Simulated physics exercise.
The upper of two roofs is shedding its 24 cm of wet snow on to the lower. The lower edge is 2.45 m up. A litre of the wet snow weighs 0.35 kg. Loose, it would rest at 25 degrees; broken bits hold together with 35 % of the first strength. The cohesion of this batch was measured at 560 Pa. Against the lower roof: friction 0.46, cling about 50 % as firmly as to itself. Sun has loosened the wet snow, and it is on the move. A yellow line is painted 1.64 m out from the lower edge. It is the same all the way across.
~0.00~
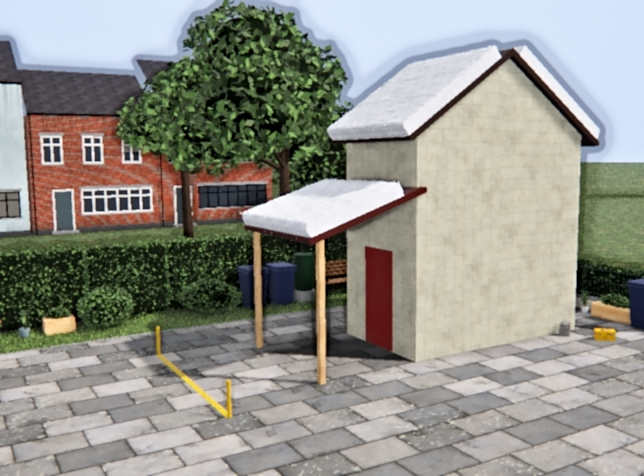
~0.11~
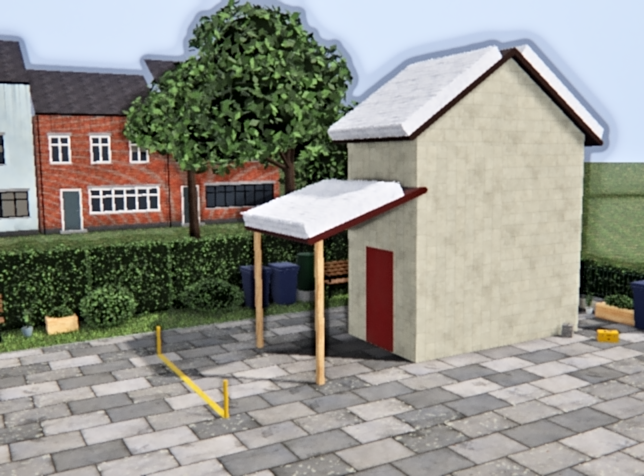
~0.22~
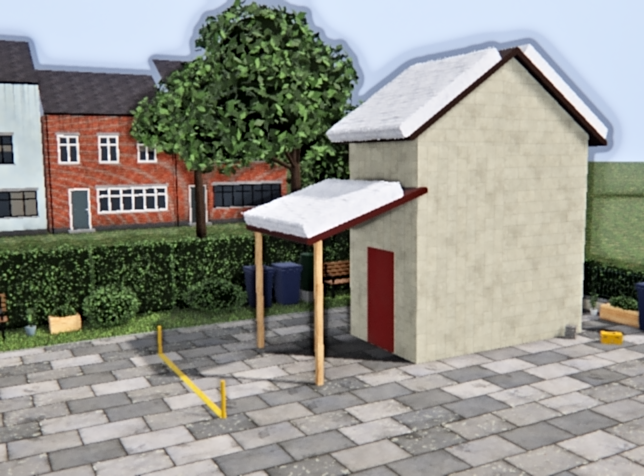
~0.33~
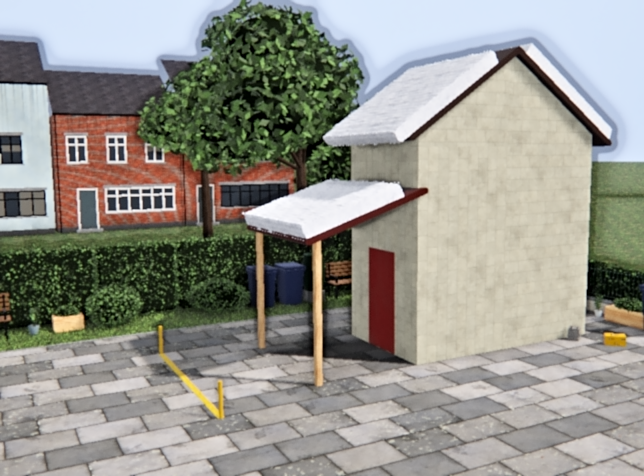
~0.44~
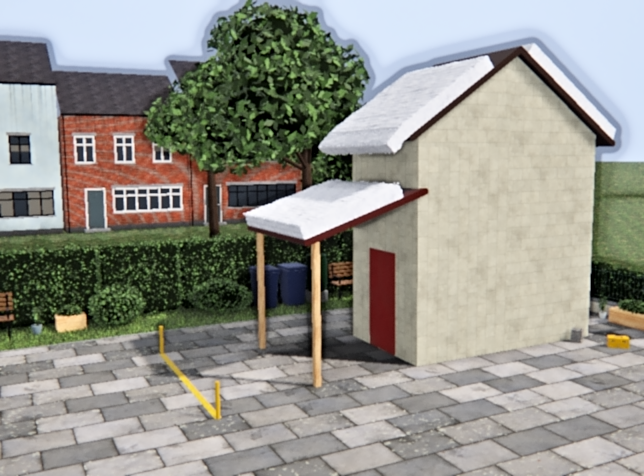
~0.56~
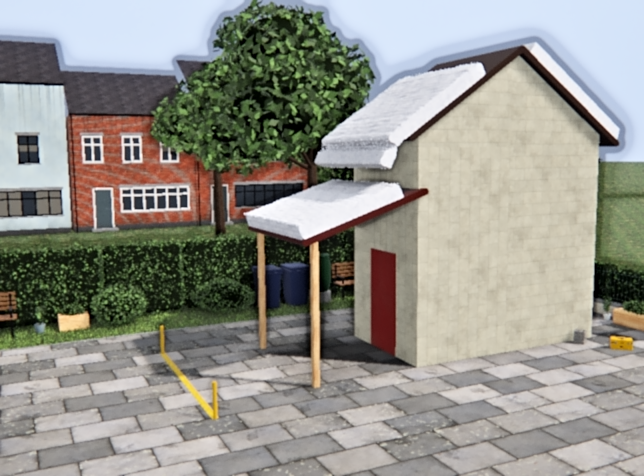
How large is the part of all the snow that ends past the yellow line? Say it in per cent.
About 28 %.
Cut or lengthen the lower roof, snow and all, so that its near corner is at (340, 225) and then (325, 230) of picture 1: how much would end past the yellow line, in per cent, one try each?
In that order: 35 %, 35 %.
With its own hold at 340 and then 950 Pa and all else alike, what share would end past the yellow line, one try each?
In turn about 40 %, 12 %.
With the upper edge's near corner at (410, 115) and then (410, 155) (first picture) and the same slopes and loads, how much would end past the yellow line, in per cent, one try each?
In turn about 40 %, 8 %.
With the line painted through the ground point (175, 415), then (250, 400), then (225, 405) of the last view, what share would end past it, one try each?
In that order: 16 %, 45 %, 35 %.
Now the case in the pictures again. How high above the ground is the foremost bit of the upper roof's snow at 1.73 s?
About 1.2 m.
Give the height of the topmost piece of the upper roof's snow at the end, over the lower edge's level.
About 0.9 m.
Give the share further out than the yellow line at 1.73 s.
Near 0 %.
After 1.09 s, none is below the lower edge and 0 % is past the line.
After 1.73 s, 27 % is below the lower edge and 0 % is past the line.
After 2.36 s, 60 % is below the lower edge and 25 % is past the line.
After 3.00 s, 65 % is below the lower edge and 28 % is past the line.
After 3.30 s, at the end, 65 % is below the lower edge and 28 % is past the line.
